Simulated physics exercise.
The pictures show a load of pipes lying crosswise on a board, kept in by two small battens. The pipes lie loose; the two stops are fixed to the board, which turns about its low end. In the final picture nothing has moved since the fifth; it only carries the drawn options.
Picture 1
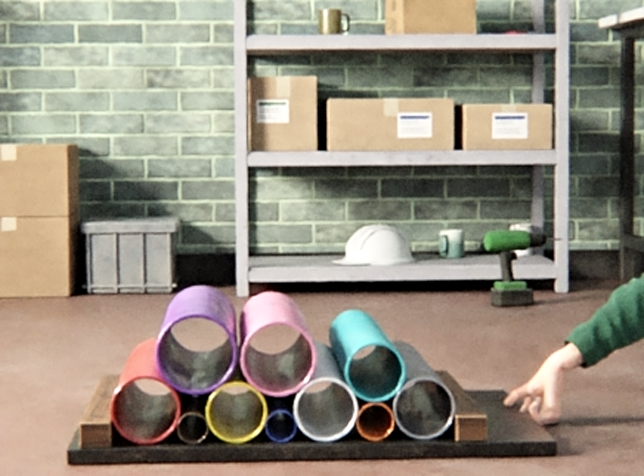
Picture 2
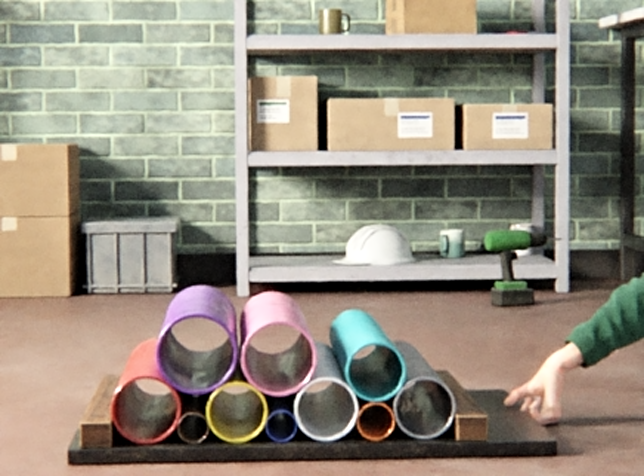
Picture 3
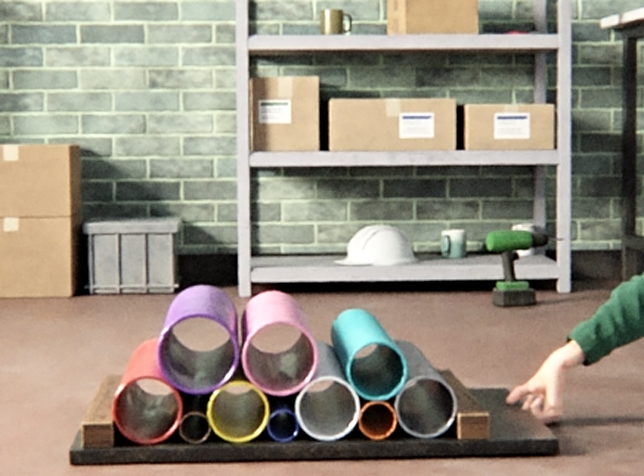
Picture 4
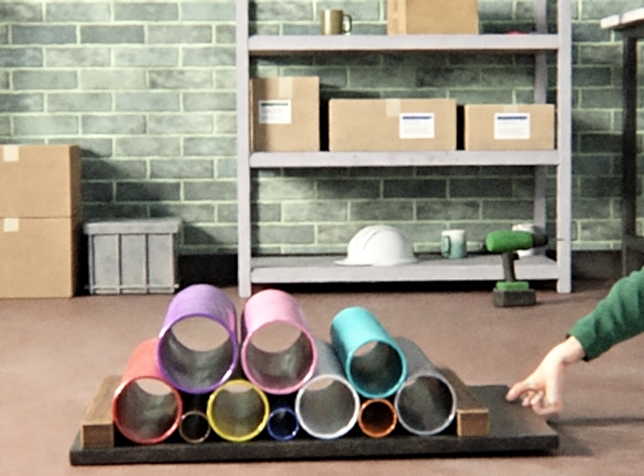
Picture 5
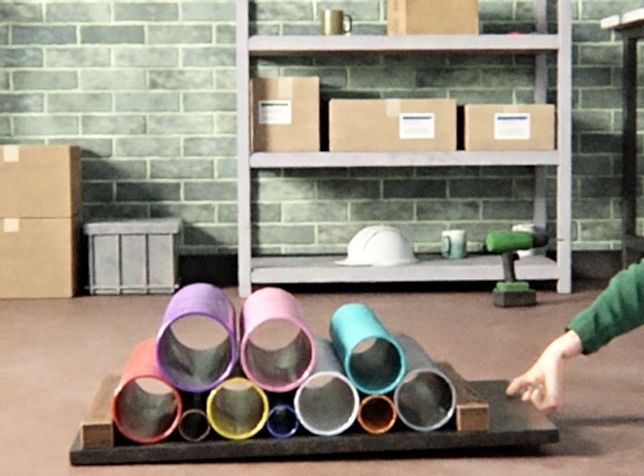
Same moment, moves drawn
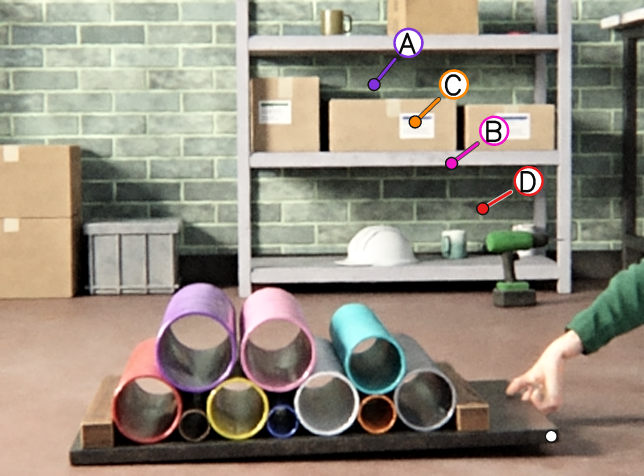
Almost nothing moves as a hand in a green sleeve stays beside the right end of a dark board, its fingers shifting only slightly, while the camera holds still. Seen from the front at a low height, the room has a green brick wall, cardboard boxes, and grey shelves holding a white helmet. Between wooden battens lie red, yellow, grey and smaller pipes, with purple, pink and turquoise ones resting on top.
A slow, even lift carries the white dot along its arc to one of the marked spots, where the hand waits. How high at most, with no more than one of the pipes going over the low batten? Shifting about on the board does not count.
No higher than B.
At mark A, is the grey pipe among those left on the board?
The grey pipe: Yes.
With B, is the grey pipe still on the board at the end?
Yes, with B.
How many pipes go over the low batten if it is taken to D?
With D, none.
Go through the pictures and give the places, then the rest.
Grey pipe (424, 408); purple pipe (196, 354), in the first picture.
Purple pipe (197, 354); turquoise pipe (376, 372), in the second picture.
Board (309, 411); grey pipe (426, 407); blue pipe (283, 426), in the third picture.
Board (309, 409); red pipe (147, 409); brown pipe (195, 427), in the fourth picture.
Board (308, 407); red pipe (146, 409); brown pipe (195, 425), in the fifth picture.
On the marked copy, A at (374, 85); B at (451, 163); C at (415, 122); D at (483, 209); the white dot at (551, 436).
With B. Early on, board at 20°.
Further on, board at 37°.
At the end, board at 37°, none over the low batten.
As for the rest, A two over the low batten (purple, pink); C two over the low batten (purple, pink); D none over the low batten.
